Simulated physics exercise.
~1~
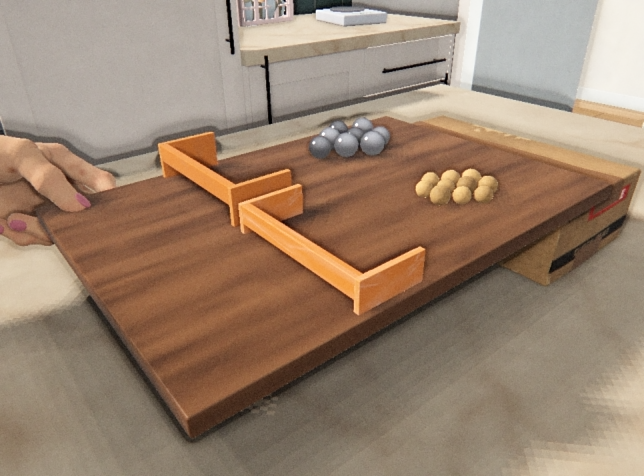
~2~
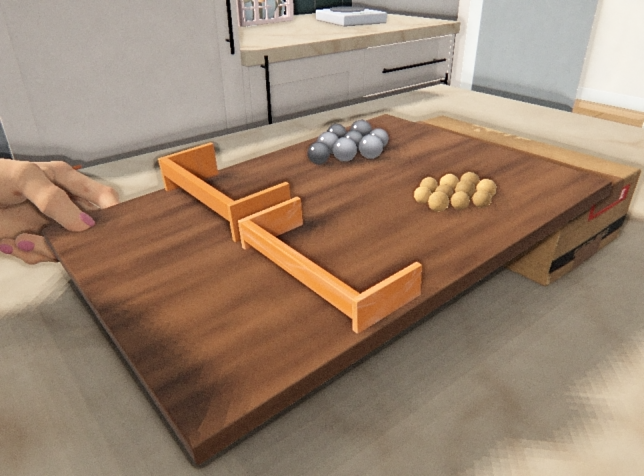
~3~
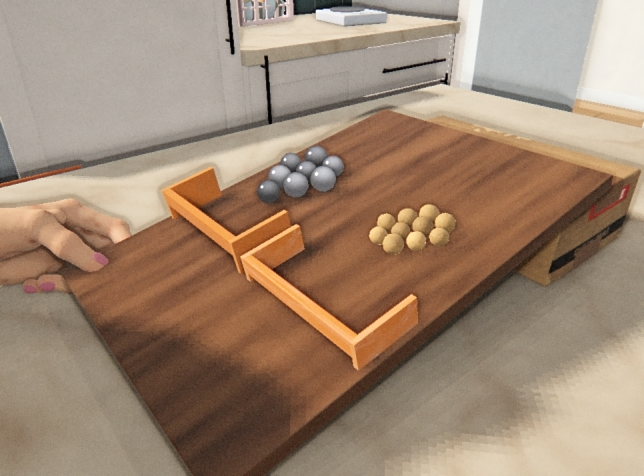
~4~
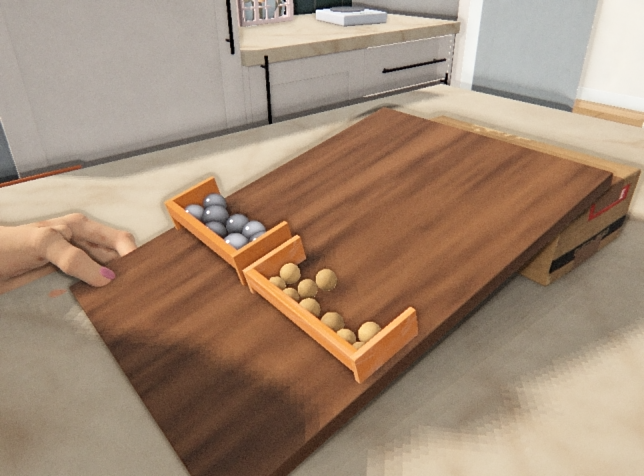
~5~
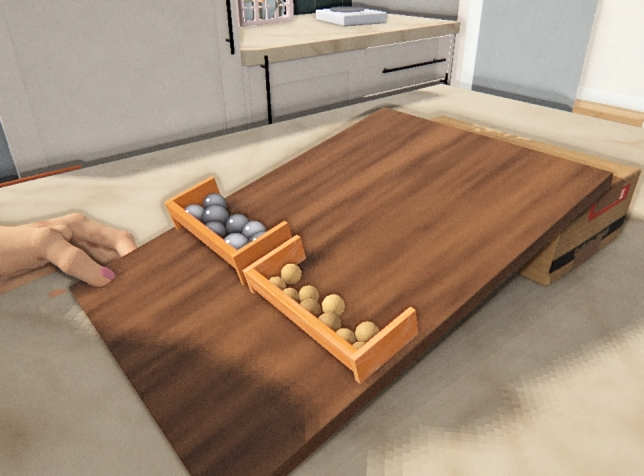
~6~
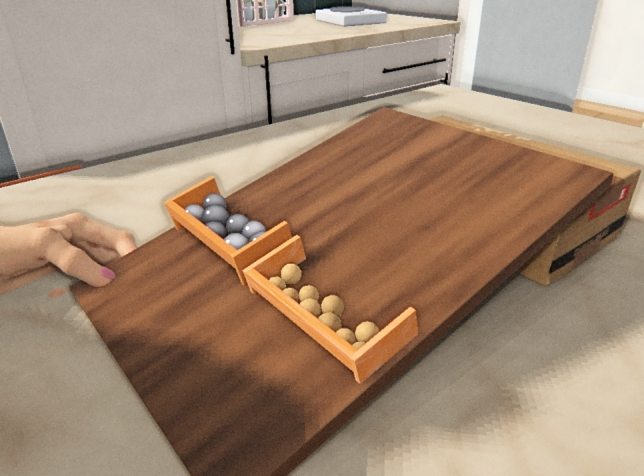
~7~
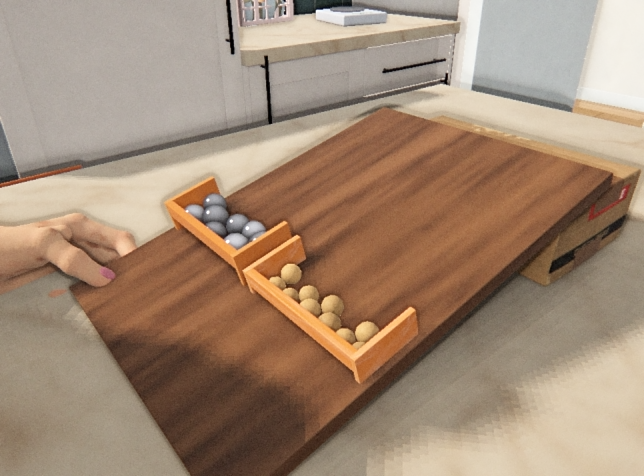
A hand lowers a board's near end, and balls roll down and lodge behind orange bars.
